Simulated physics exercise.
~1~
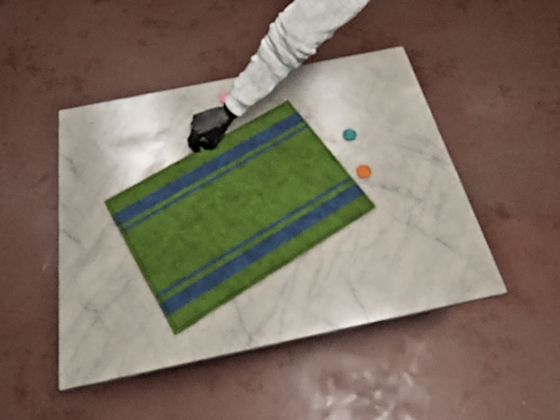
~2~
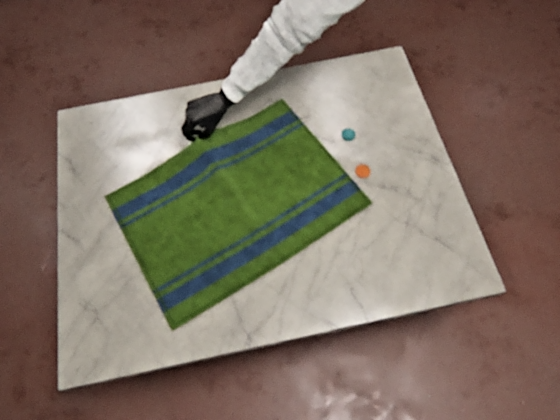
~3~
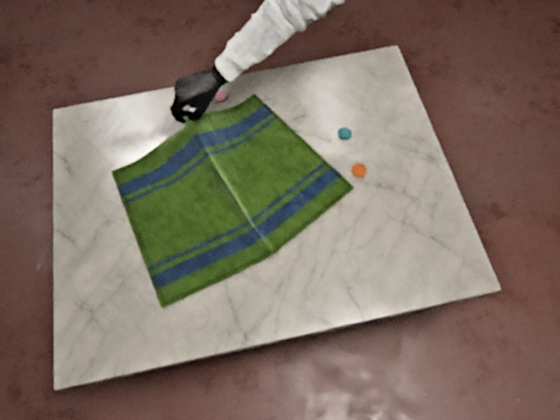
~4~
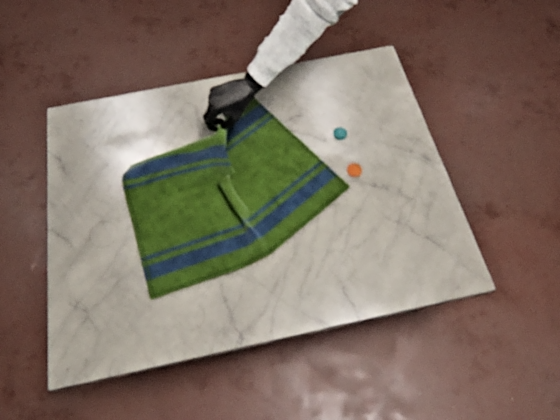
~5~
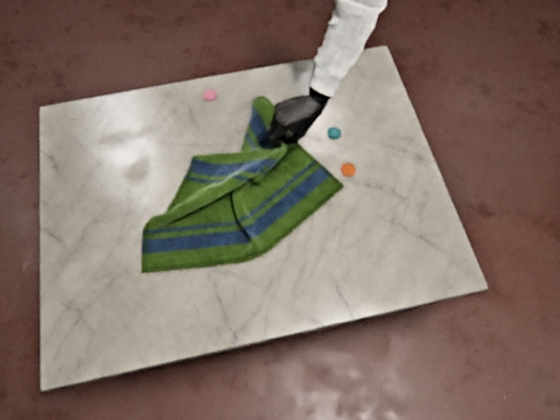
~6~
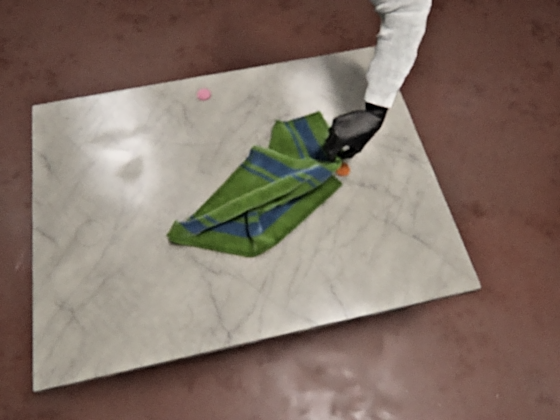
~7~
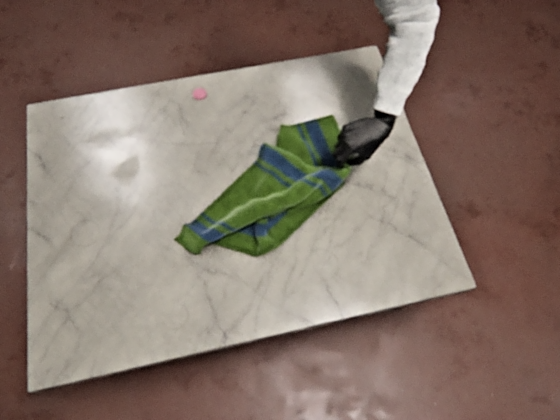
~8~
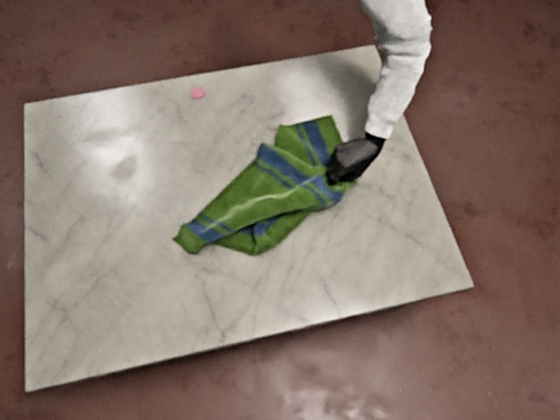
A black-gloved hand in a white sleeve reaches in from the top over a pale marble-patterned board on a reddish-brown floor, seen from above at an angle. A green cloth with blue stripes lies flat on it, with a teal disc and an orange disc to its right and a pink one by its upper edge. The hand pinches the cloth's upper edge, lifts it and draws it rightward, folding and bunching the fabric. It lowers the pinched part on the right, and the crumpled cloth ends up covering the teal and orange discs, while the pink one stays uncovered.
